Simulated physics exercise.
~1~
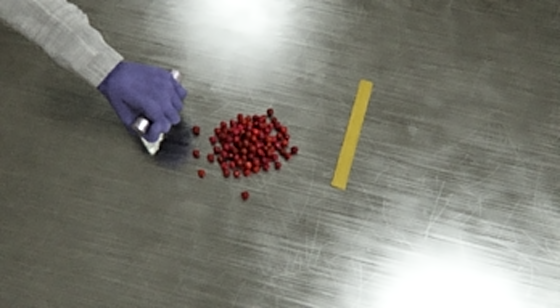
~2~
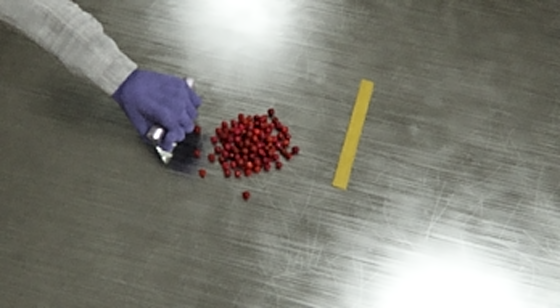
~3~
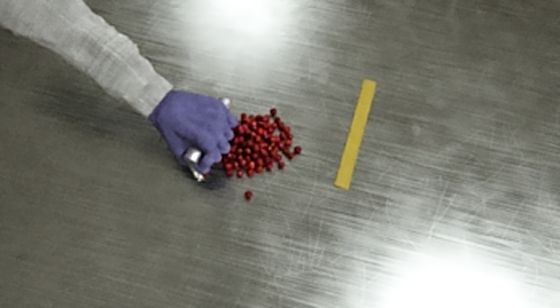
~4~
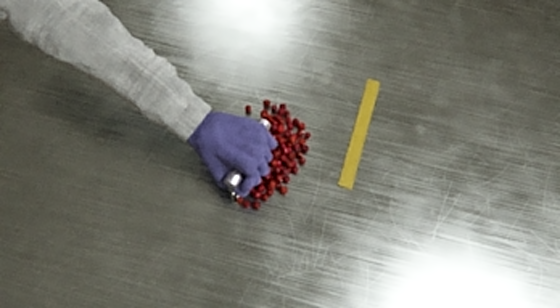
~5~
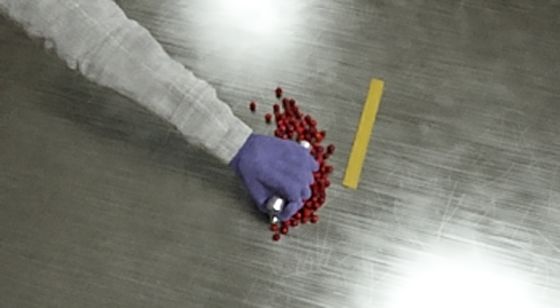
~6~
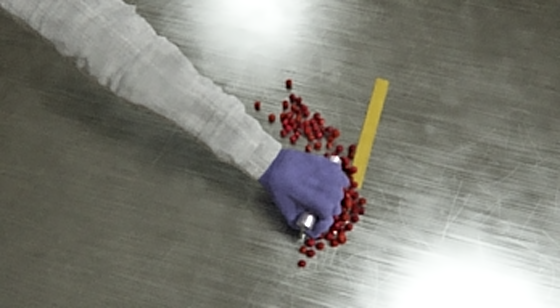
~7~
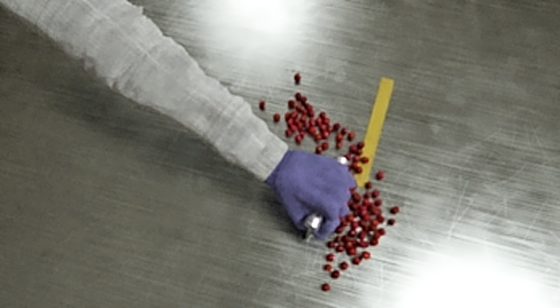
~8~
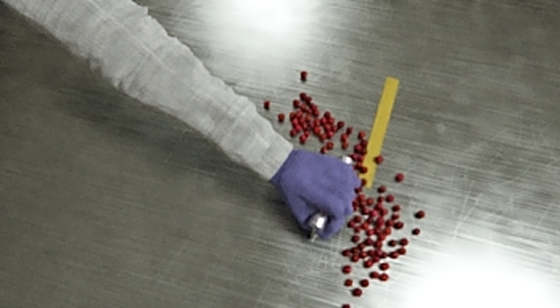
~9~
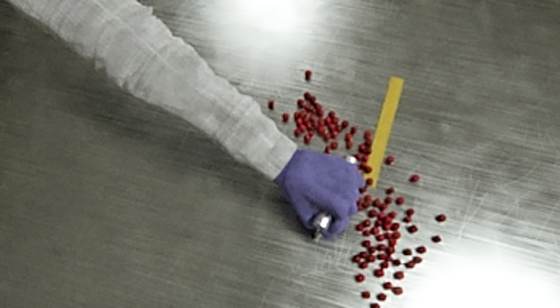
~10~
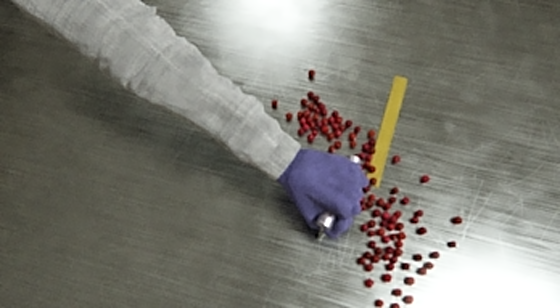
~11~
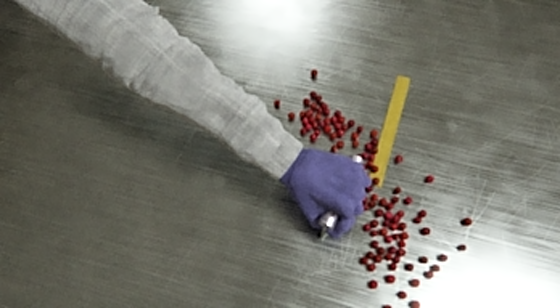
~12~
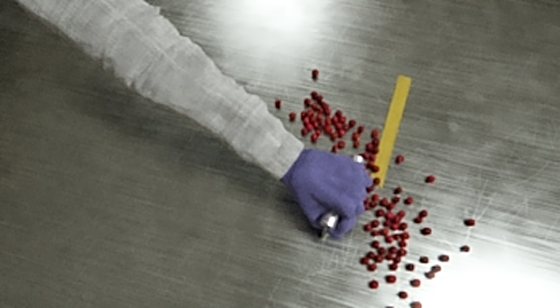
A purple-gloved hand sweeps a pile of red berries rightward, scattering them past a yellow strip.
